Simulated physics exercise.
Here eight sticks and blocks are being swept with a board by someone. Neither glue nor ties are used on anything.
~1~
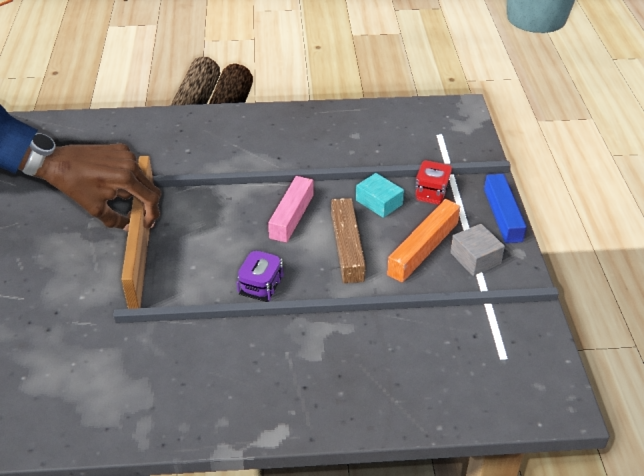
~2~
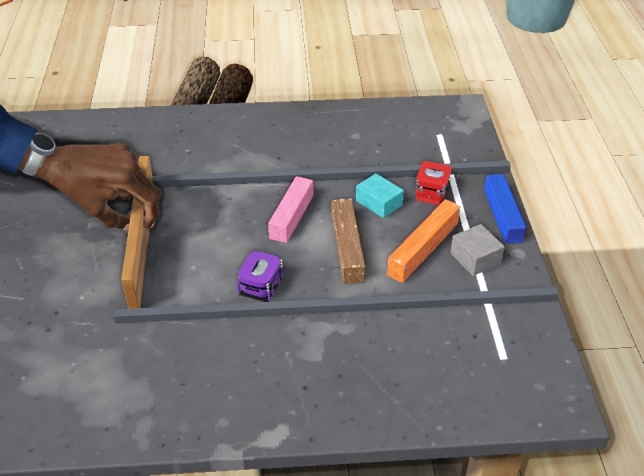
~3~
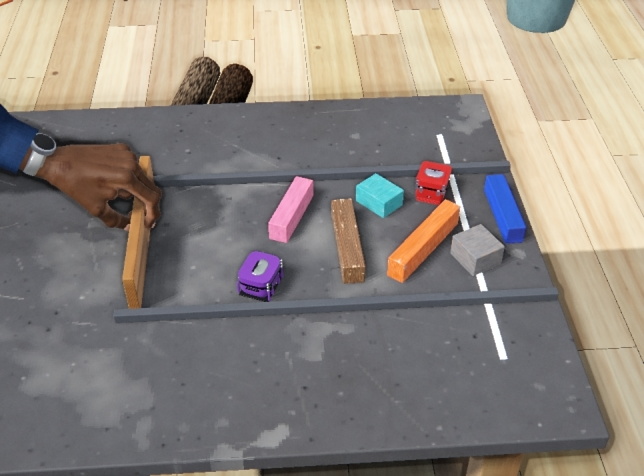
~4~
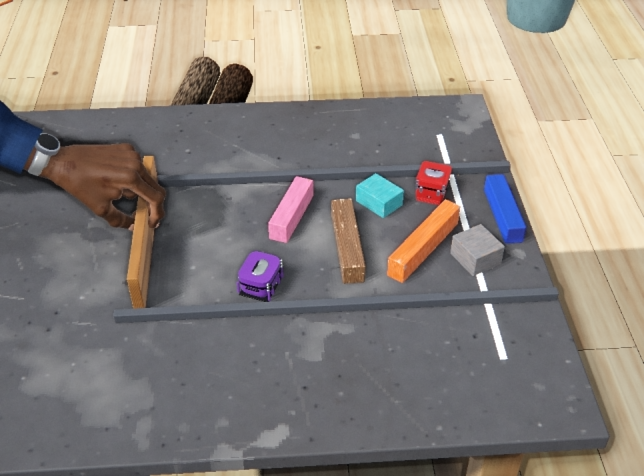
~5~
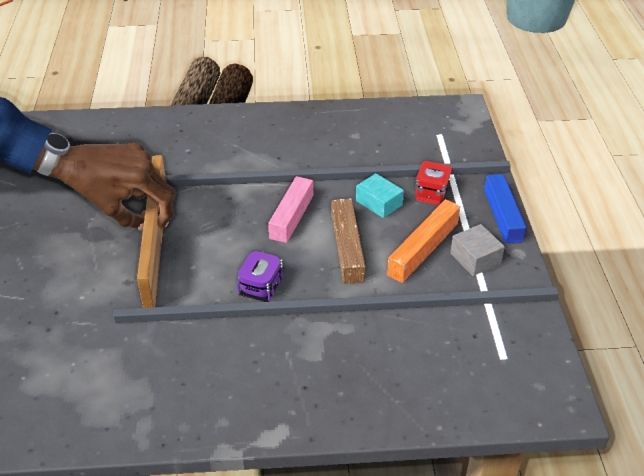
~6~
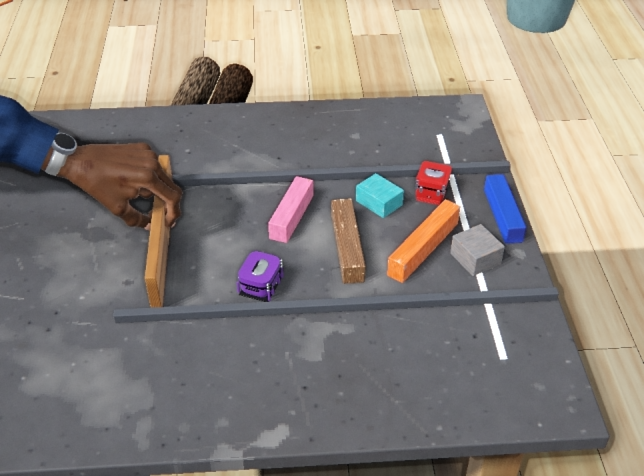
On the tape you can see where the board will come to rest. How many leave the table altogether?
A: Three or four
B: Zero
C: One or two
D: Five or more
The answer is A.
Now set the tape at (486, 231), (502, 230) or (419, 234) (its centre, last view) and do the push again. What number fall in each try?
So, one try after another, the floor gets 4, then 6, then 0.
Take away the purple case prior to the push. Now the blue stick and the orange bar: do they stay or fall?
The blue stick would go down, and the orange bar would remain on top.
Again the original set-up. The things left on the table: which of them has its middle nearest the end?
The one in question is the orange bar.
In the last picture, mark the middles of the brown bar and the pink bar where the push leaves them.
Brown bar: (508, 232); pink bar: (470, 200).
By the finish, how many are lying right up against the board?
The number is 2.
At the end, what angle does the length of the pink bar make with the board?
Angle: Roughly 0 degrees.
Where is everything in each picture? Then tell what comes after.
In the first picture, blue stick (504, 208); grey block (477, 250); red case (433, 183); board (140, 229); tape (467, 231).
In the second picture, grey block (477, 250); orange bar (425, 240).
In the third picture, red case (433, 183); board (140, 229).
In the fourth picture, blue stick (504, 208); purple case (260, 277).
In the fifth picture, grey block (477, 250); brown bar (348, 240).
In the sixth picture, blue stick (504, 208); grey block (477, 250); red case (433, 183); board (161, 228); tape (467, 231).
Early on, none off yet; blue stick at rest near (504, 208); grey block at rest near (477, 250); red case at rest near (433, 183).
Finally, the number that fall off is three or four; lost, red case, grey block and blue stick.
